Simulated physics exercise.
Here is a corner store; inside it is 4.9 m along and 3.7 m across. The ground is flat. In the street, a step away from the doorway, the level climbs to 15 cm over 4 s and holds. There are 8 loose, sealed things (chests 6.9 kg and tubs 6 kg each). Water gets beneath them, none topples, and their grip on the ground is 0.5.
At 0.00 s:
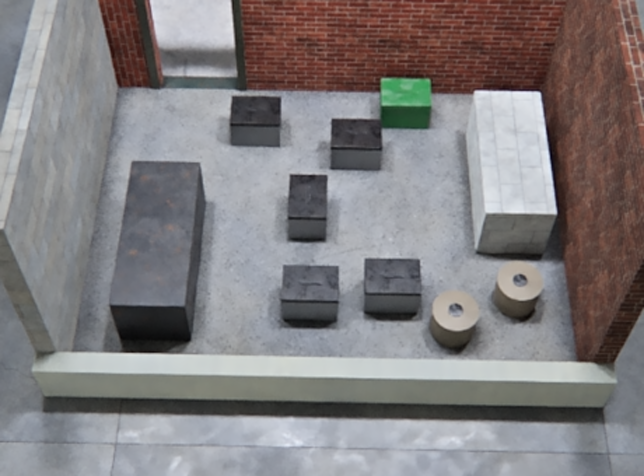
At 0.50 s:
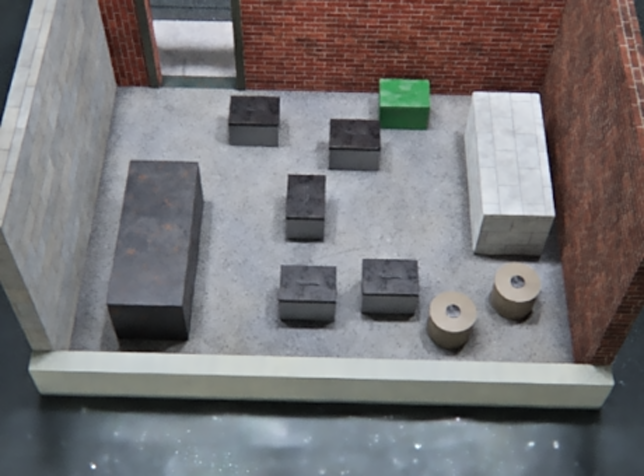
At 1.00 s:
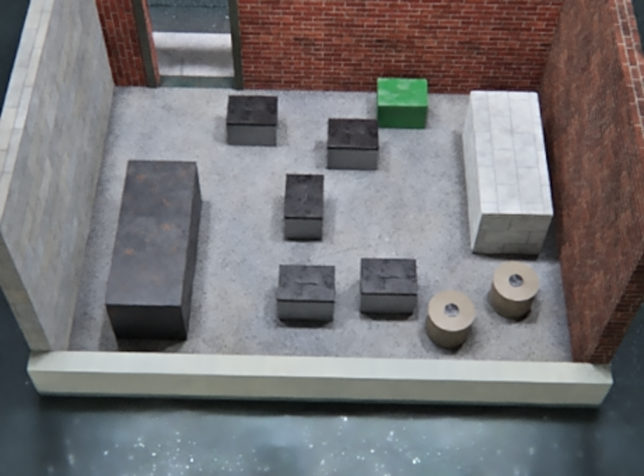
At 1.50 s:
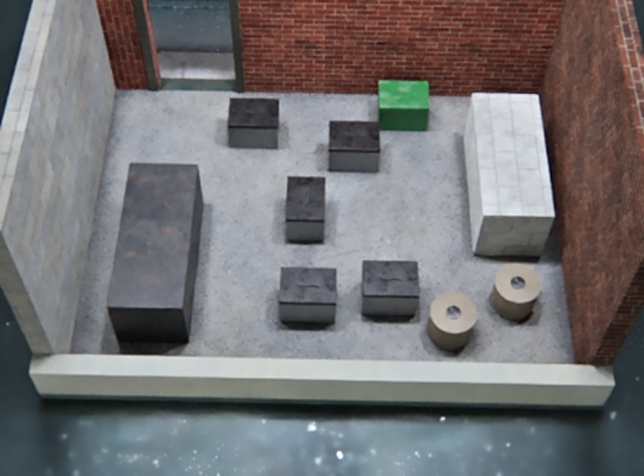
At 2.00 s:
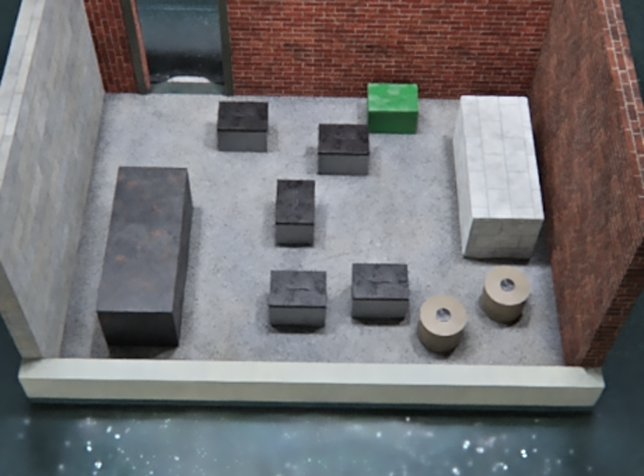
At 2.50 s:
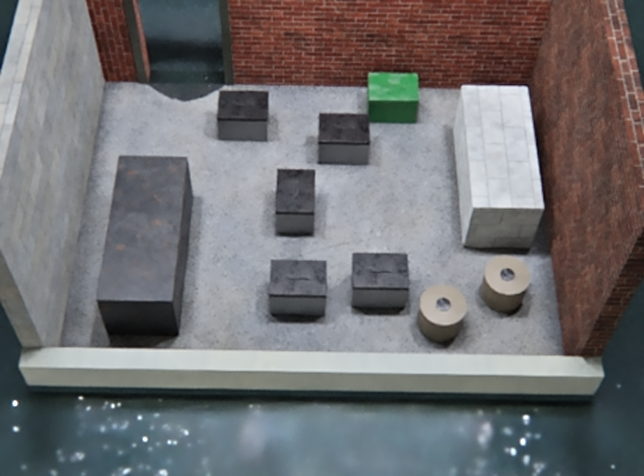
Dark, glinting water spreads over the grey ground outside a brick-walled corner store, seen from high above its open front, then shows beyond the doorway and edges just inside. On the grey floor sit five small dark chests, a green one at the back, two tan tubs front right, a long dark block left and a white one right. The loose things stay put while the camera shifts slightly.
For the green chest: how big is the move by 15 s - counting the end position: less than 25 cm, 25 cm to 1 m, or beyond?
Green chest barely shifts.
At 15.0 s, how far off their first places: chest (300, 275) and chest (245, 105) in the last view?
In that order: 250 cm, 80 cm.
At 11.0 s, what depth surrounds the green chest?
About 1 cm.
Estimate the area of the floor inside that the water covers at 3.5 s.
Roughly 1.5 m2.
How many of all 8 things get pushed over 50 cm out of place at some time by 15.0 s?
I count 4.
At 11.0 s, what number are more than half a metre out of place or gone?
By then 3.
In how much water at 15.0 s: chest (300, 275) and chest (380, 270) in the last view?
About 9 and 8 cm.
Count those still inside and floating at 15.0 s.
7 of them.
After 3.5 s the green chest is near (394, 87), 0.0 m from its start, aground; 0 afloat.
After 6.8 s the green chest is near (394, 87), 0.0 m from its start, aground; 0 afloat.
After 11.0 s the green chest is near (394, 87), 0.0 m from its start, aground; 1 afloat.
After 15.0 s the green chest is near (389, 80), 0.1 m from its start, afloat; 7 afloat.
